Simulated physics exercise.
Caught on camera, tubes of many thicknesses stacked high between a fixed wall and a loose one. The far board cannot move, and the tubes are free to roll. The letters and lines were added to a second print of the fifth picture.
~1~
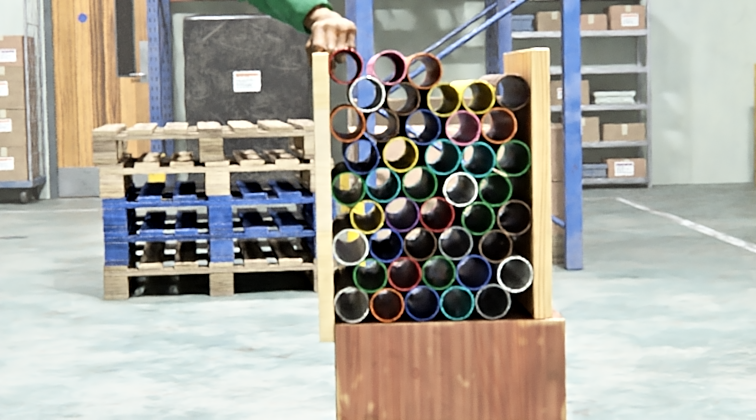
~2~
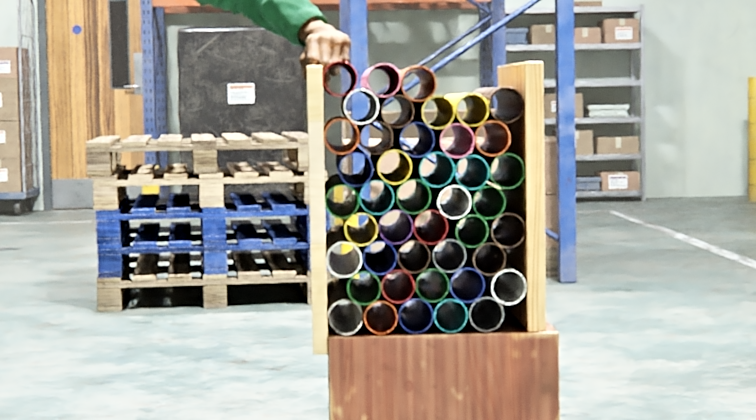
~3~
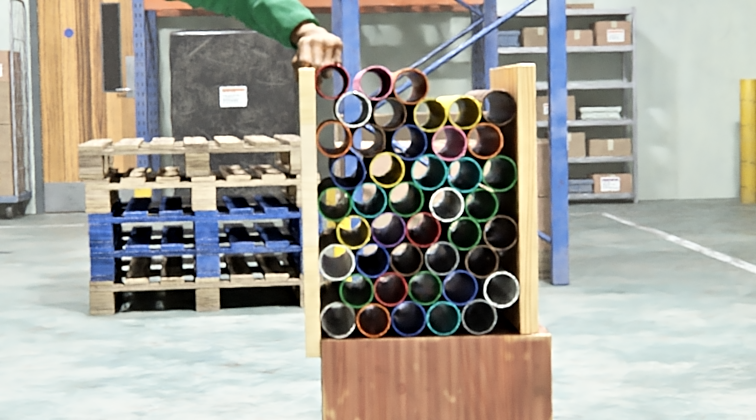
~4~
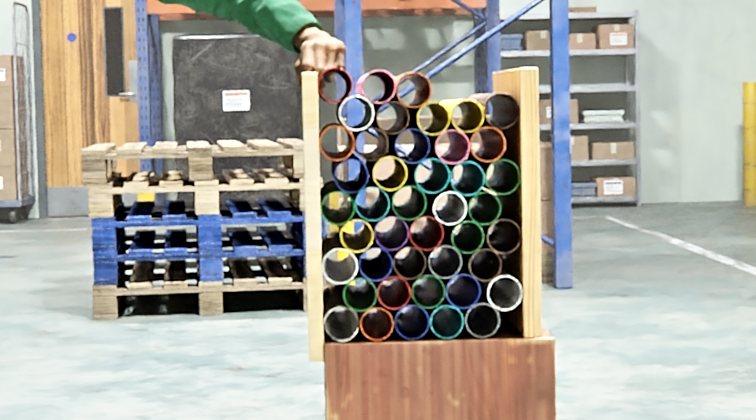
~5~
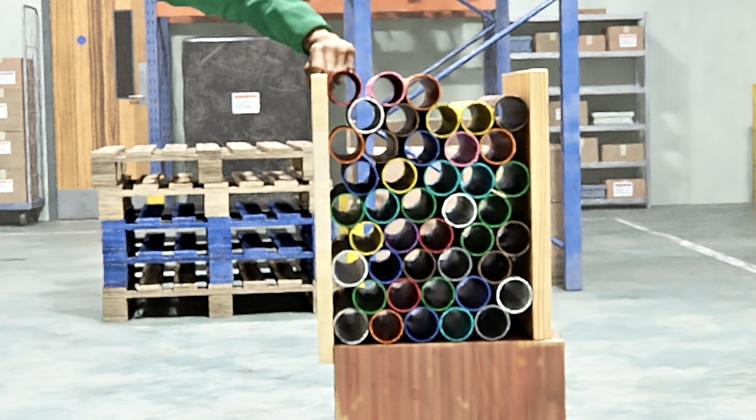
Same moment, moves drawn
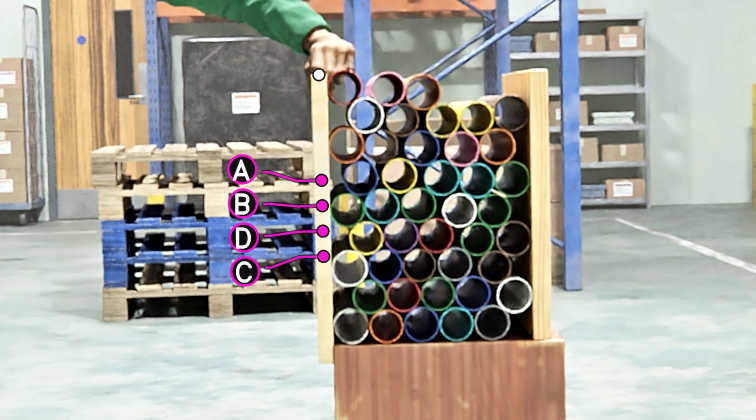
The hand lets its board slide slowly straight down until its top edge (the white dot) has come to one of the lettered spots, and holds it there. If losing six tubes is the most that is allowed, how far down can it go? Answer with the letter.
The lowest mark that will do is D.
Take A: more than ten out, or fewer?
Fewer than ten.
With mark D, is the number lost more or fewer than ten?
Fewer than ten.
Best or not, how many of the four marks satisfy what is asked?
Three of the four.
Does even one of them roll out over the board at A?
Yes, at A.
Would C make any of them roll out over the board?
At C: Yes.
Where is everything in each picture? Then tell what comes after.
The first frame shows a white tube (350, 247); a yellow tube (367, 217); a green tube (348, 189).
The second frame shows a green tube (342, 201); a turquoise tube (472, 172).
The third frame shows a brown tube (369, 141); a brown tube (390, 114).
The fourth frame shows a yellow tube (467, 116); side board (313, 208).
The fifth frame shows a white tube (351, 326); a green tube (370, 297); a white tube (349, 268).
On the copy, A at (322, 181); B at (322, 206); C at (324, 256); D at (323, 231); the white dot at (319, 75).
On D. First, top of the board (328, 146).
Then, top of the board (330, 225).
Finally, top of the board (330, 231), five out over the board.
By contrast, A four out over the board; B four out over the board; C more than six out over the board.
